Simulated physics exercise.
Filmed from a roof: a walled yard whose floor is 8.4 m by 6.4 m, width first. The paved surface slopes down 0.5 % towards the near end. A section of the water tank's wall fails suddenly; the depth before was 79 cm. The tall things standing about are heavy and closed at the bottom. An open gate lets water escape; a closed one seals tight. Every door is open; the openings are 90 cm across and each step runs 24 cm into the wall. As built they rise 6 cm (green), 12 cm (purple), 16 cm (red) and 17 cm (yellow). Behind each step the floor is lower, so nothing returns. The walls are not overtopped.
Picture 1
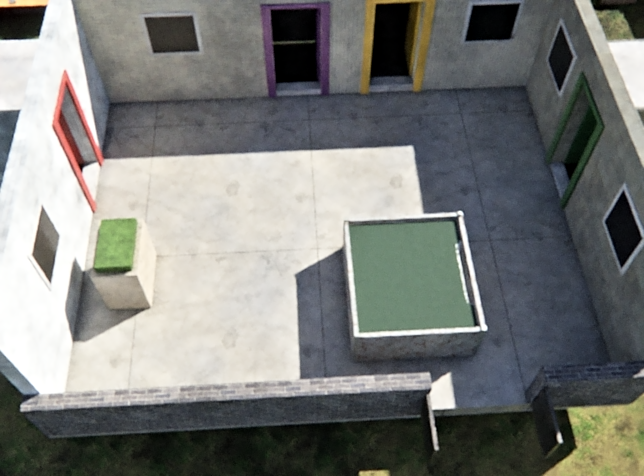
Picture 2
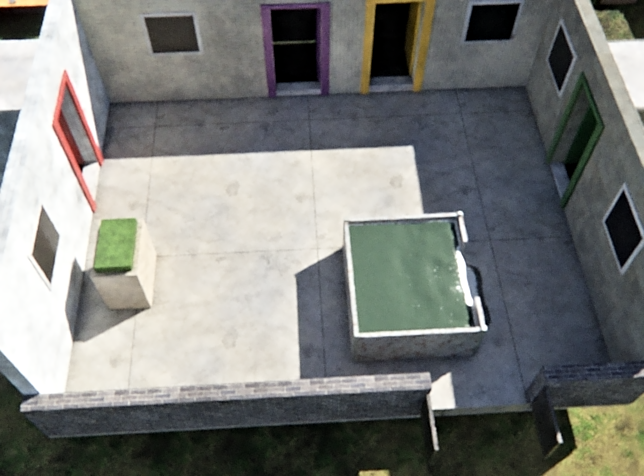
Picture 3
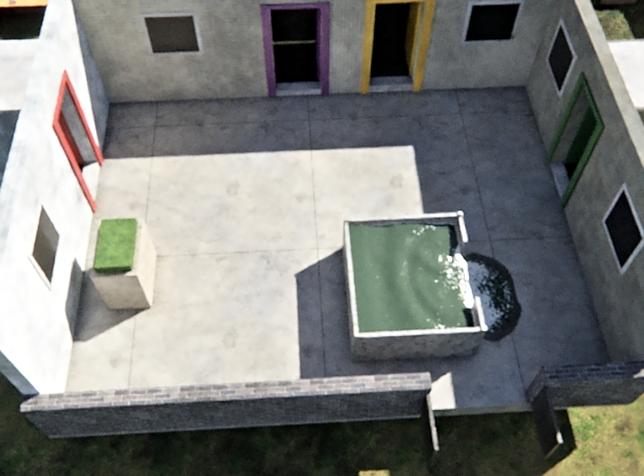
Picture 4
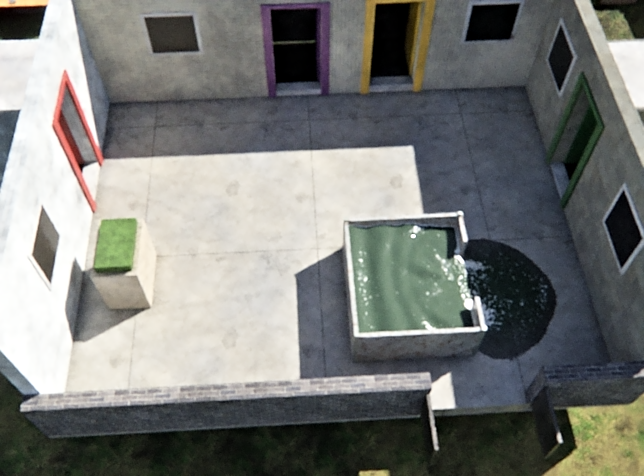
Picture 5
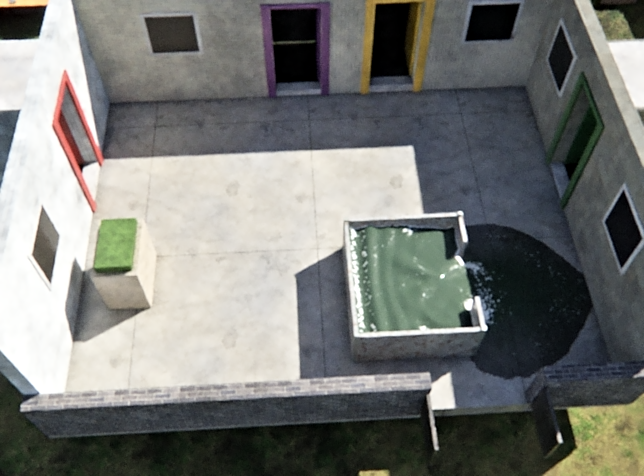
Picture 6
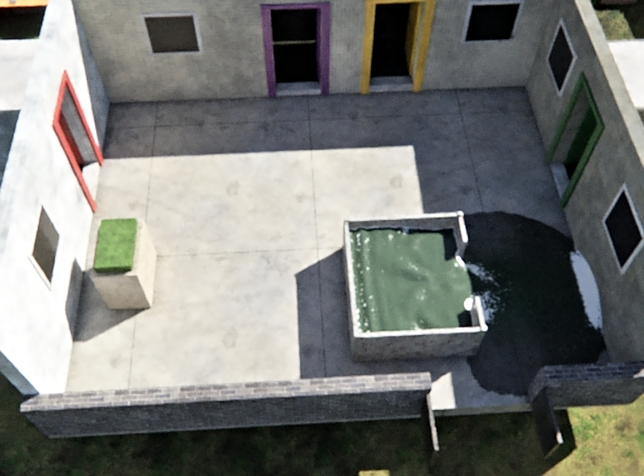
Green water pouring through a gap in the right side of a square tank, spreading a dark pool across a walled yard.
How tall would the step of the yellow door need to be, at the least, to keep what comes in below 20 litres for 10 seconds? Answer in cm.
About 5.5 cm.
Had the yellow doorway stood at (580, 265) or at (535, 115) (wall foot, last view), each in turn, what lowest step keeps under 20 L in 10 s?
About 35 and 10.5 cm.
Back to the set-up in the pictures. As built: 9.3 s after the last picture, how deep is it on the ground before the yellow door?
About 6.0 cm.
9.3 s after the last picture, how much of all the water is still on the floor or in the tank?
Roughly 88 in a hundred.
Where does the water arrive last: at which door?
It is the red one.
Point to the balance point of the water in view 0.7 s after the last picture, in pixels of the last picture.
Around (457, 297).
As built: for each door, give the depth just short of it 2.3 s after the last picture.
In cm: Green 10, purple 0, red 0, yellow 0.
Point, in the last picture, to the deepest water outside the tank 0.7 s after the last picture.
At about (611, 383).
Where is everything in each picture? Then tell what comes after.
In the first frame, the water tank at (411, 274) is whole and still, 79 cm deep; the yellow door at (395, 53) is dry.
In the second frame, water pours out at (463, 288) and has run 0.3 m, to (484, 322); about 8 cm deep outside, 79 cm at the back.
In the third frame, the front is at (515, 310), 0.8 m from the gap at (462, 289); 1.0 m2 of floor is wet, 79 cm left at the back.
In the fourth frame, water pours out at (462, 289) and has run 1.4 m, to (550, 305); about 9 cm deep outside, 75 cm at the back.
In the fifth frame, the gap is at (462, 289), the front 2.1 m out at (589, 300); the back of the water tank holds 67 cm.
In the sixth frame, water pours out at (462, 288) and has run 2.1 m, to (602, 340); about 5 cm deep outside, 67 cm at the back; 3.4 m in a straight line remain to the yellow door at (395, 53).
Then, 0.7 s after the last picture water covers 15 % of the floor, deepest (56 cm) near (611, 383); it has not reached the yellow door.
Then, 2.3 s after the last picture water covers 30 % of the floor, deepest (32 cm) near (611, 383); it has not reached the yellow door.
Then, 9.3 s after the last picture water covers 95 % of the floor, deepest (13 cm) near (88, 250); 6 cm at the yellow door, 0 litres in over its 17 cm step.
At the yellow door as built, the water peaked near 10 cm, 5.1 s after the last picture.
With a step of 4.5 cm, 29 litres would have come in within the 10 s; with 6.5 cm, 10 litres. So under 20 litres takes about 5.5 cm.
